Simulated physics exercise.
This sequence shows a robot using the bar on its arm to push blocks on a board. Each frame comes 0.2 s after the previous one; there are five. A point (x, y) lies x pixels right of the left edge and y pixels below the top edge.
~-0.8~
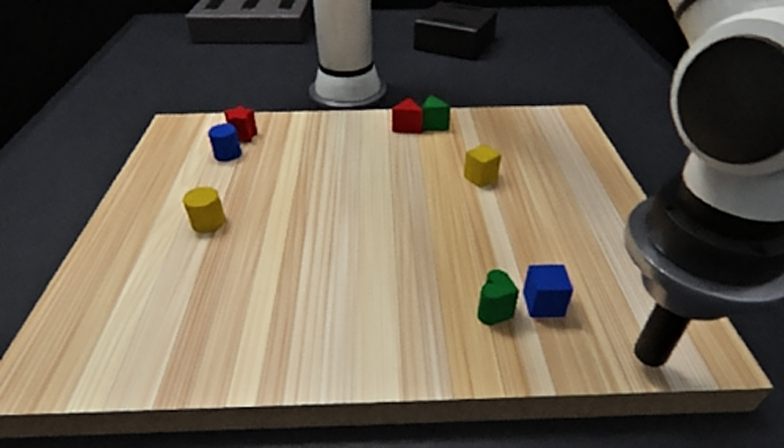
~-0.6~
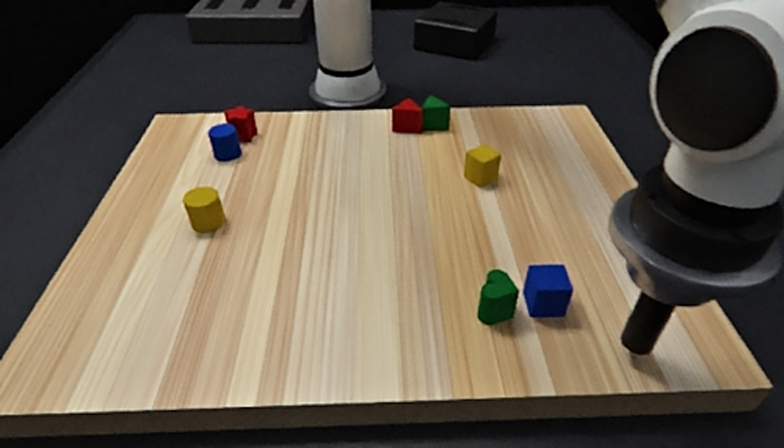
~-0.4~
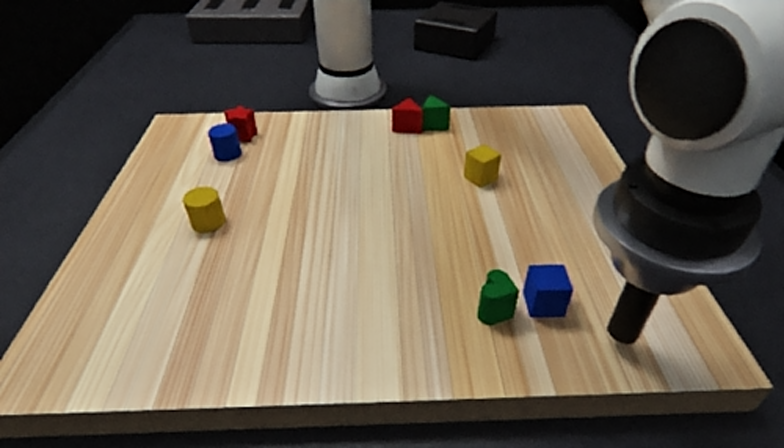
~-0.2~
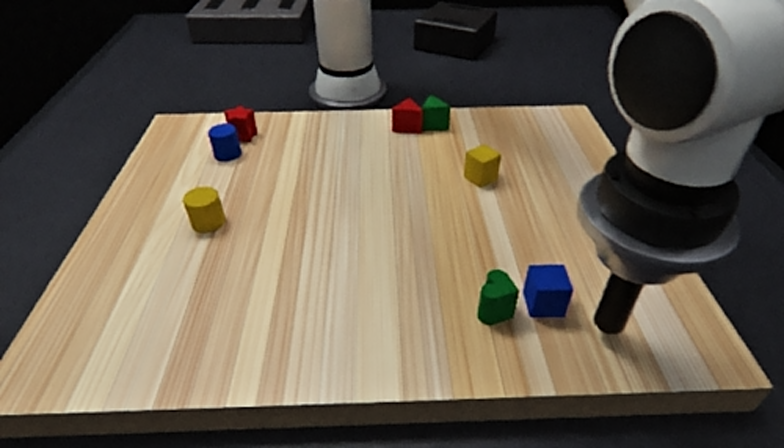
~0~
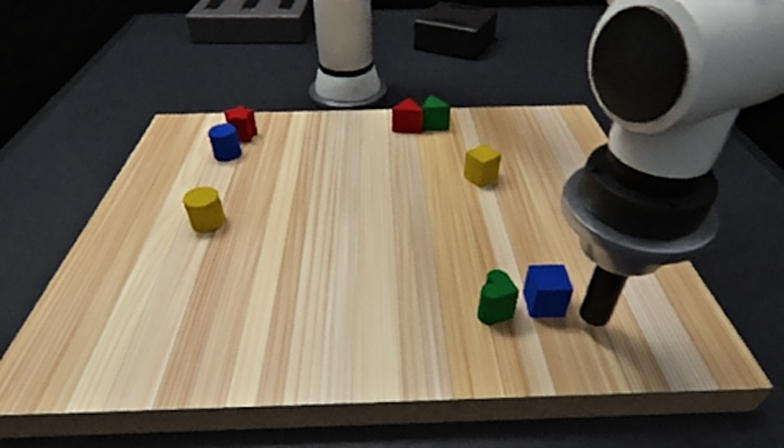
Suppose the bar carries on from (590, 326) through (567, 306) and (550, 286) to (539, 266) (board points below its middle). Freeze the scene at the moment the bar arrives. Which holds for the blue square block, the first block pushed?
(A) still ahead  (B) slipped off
(B)
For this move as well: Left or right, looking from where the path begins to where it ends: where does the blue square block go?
Gets pushed left.
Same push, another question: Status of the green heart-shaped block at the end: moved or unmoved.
Still in place.
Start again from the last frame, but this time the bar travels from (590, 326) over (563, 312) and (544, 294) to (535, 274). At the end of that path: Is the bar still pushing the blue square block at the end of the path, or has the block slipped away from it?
I think it loses its spot in front.
What follows on the original path. Halfway along, bar (560, 284); blue square block (531, 267).
At the end, bar (541, 255); green heart-shaped block not moved; blue square block (529, 265), turned 15° anticlockwise.
